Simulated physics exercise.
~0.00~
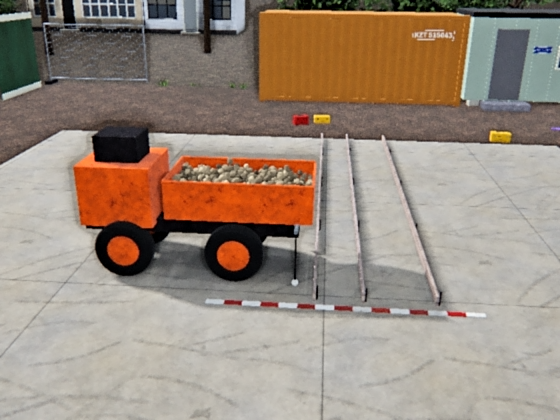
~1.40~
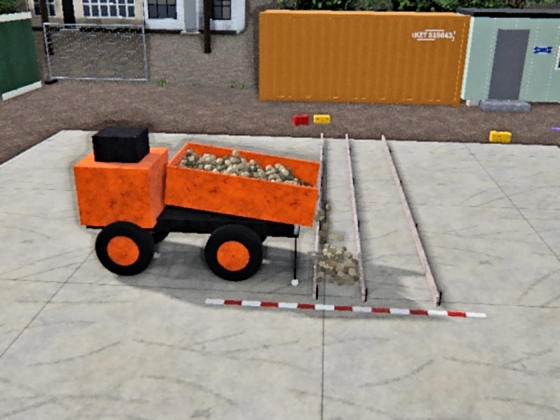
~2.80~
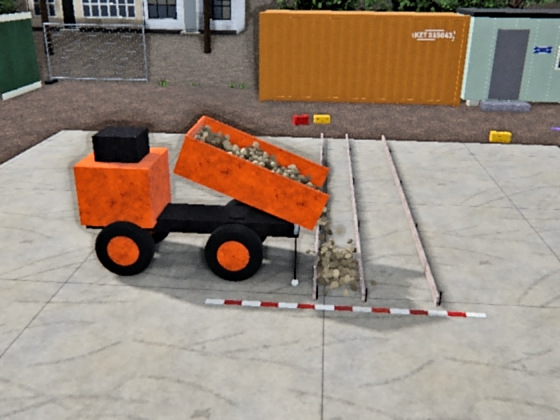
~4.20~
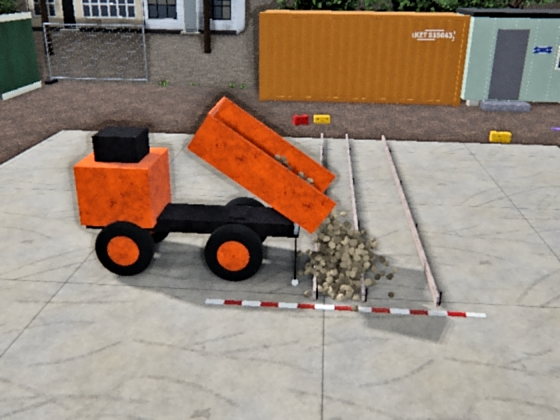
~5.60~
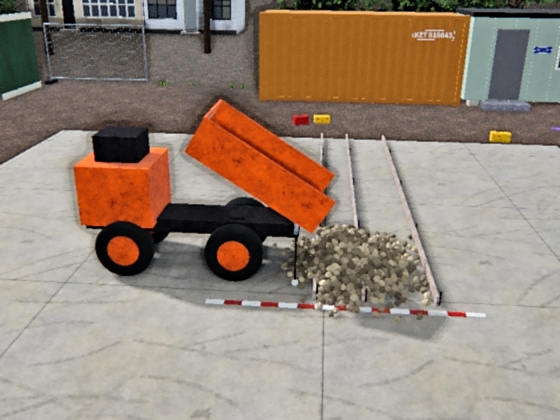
In the video, an orange tipper truck on a concrete yard gradually raises its stone-filled body, and stones spill from the rear between boards on the ground. They build into a broad heap spreading rightward across both bays, while the body stays steeply tilted.
